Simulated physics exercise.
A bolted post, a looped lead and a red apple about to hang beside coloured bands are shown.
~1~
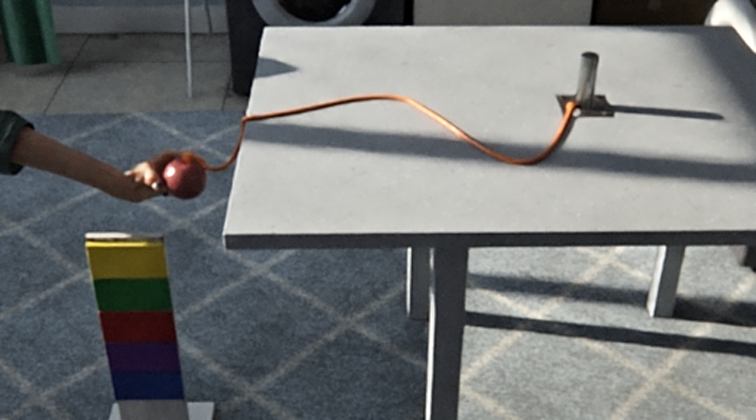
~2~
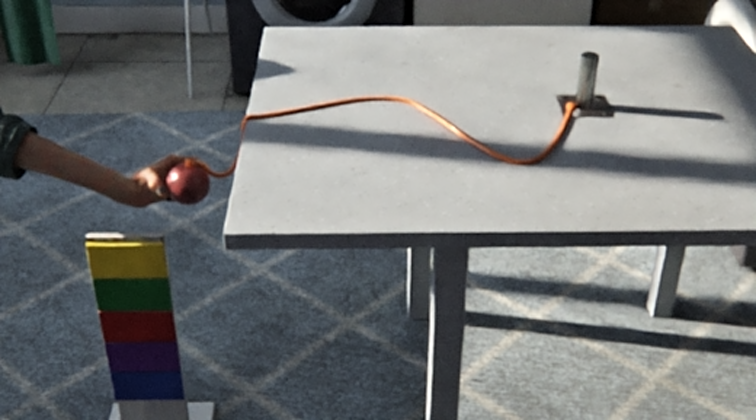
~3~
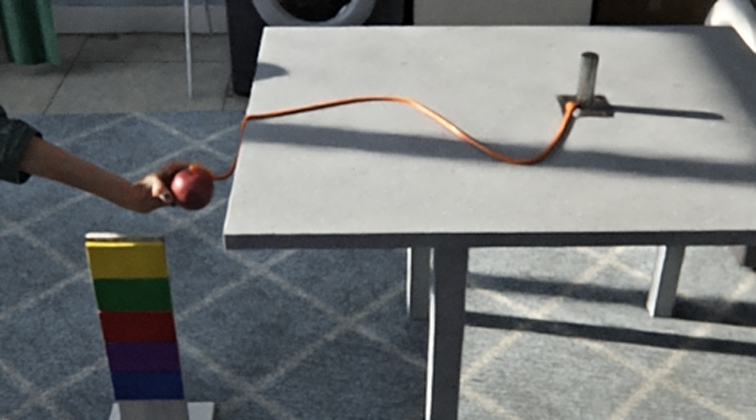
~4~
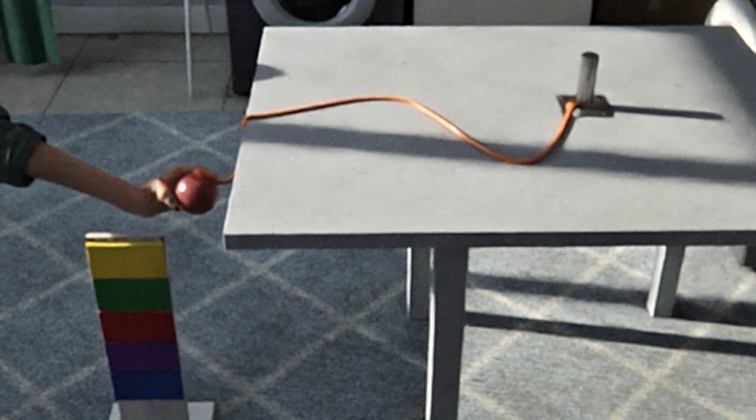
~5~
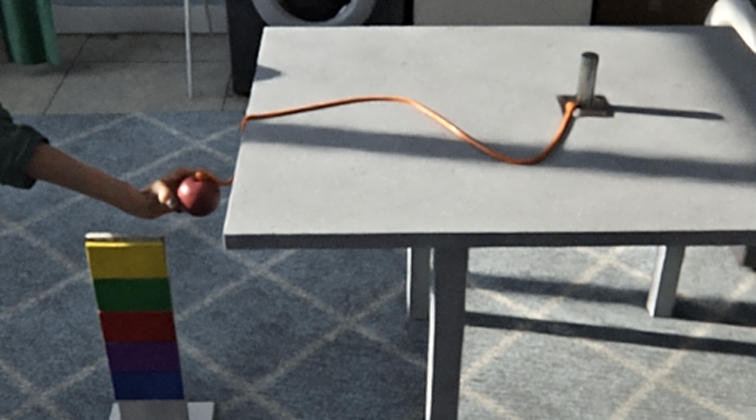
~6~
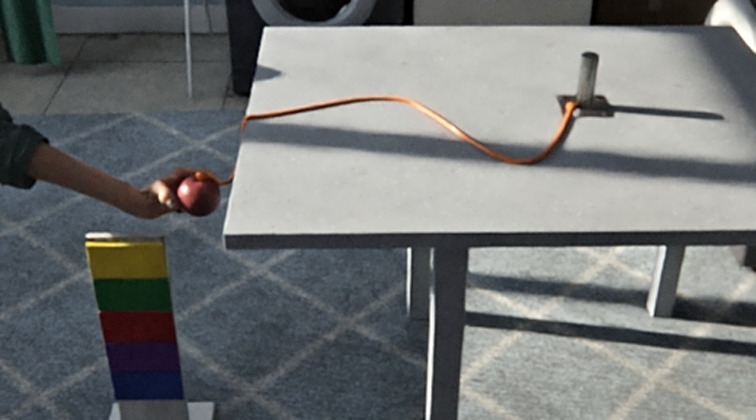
In the video, a hand holds a red ball-like object attached to an orange cord lying across a gray table, above a stand with coloured bands, and moves it slightly to the right and down before keeping it nearly still.
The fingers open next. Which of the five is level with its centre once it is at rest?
Purple.
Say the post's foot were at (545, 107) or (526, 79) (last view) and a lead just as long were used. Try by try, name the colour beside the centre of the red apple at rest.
Trial 1 - blue; trial 2 - blue.
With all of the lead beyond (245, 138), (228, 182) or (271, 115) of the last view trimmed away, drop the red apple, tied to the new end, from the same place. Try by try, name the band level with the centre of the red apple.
In the order given, it comes out as green; red; yellow.
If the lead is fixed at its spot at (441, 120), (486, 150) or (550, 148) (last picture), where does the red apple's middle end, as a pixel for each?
Readings in order - (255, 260), (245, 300), (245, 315).
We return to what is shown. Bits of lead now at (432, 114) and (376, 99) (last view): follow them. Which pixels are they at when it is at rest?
Near (311, 124) and (244, 136).
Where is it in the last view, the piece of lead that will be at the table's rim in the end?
You'll find it close to (376, 99).
Soon after, apple near (275, 326); level with red.
Then, apple near (243, 337); level with purple.
At rest, apple near (263, 346); level with purple. Its middle rests at the purple band.
